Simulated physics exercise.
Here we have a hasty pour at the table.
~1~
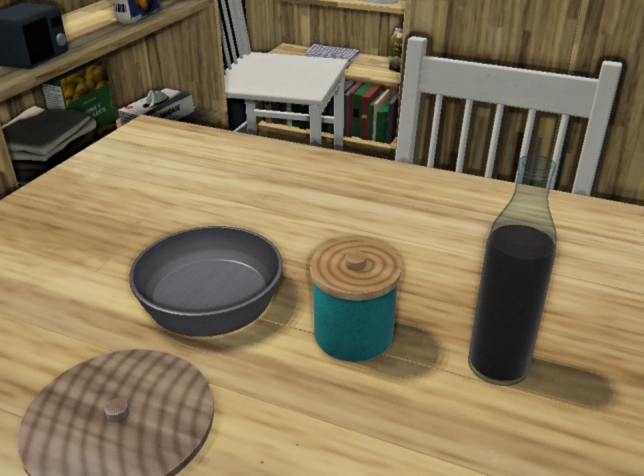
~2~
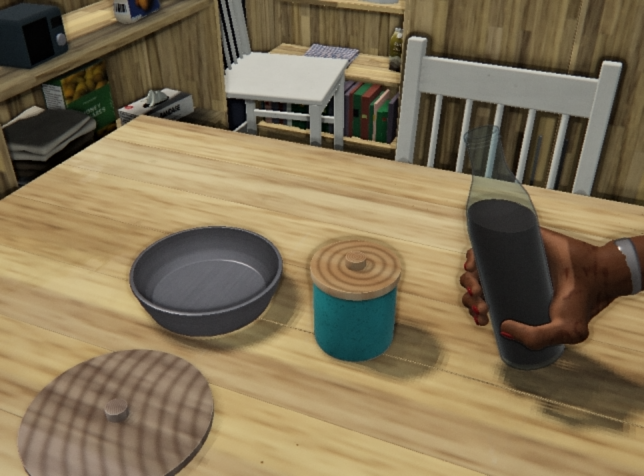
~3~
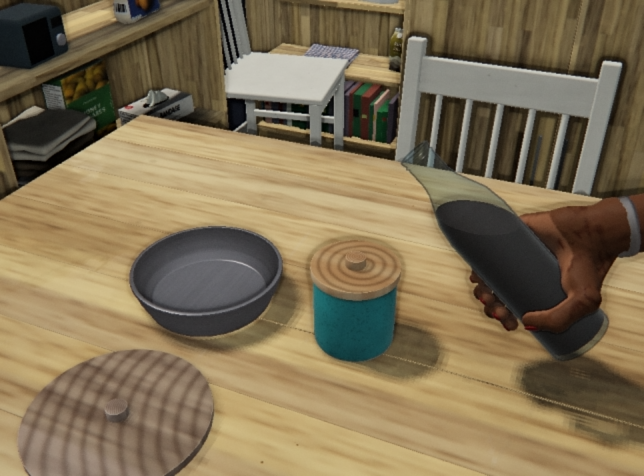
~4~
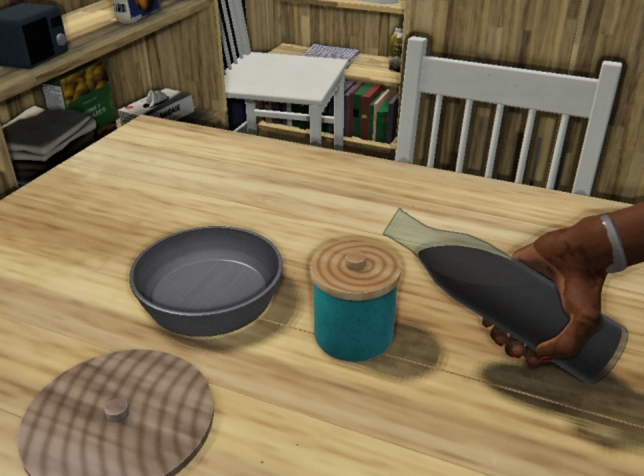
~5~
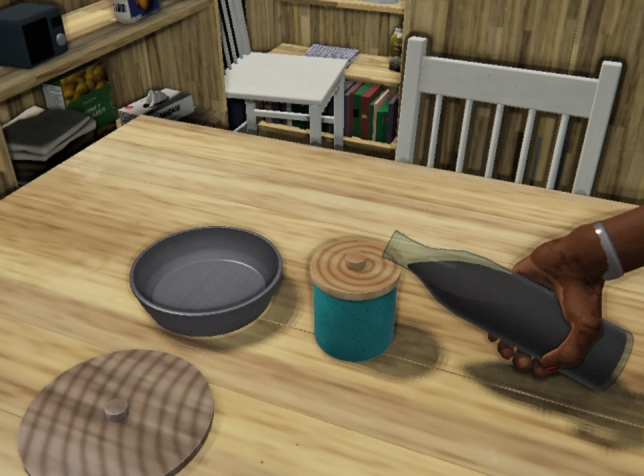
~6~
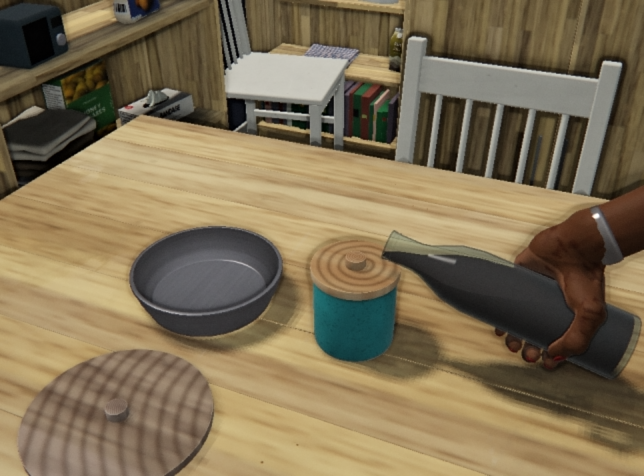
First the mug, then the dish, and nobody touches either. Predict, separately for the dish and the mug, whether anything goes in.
In the end the dish will let it in, the mug will keep it out.
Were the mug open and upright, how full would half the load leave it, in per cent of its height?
Around 50 %.
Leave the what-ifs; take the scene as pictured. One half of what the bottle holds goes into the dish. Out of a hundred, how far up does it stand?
It comes up to around 30 percent.
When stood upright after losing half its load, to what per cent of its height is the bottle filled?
Level note: Near 30 %.
A moment on, it hits the lid of the mug and runs off.
Further on, the coffee goes into the dish.
When it is over, the mug is empty, in a puddle; the dish has its share inside.
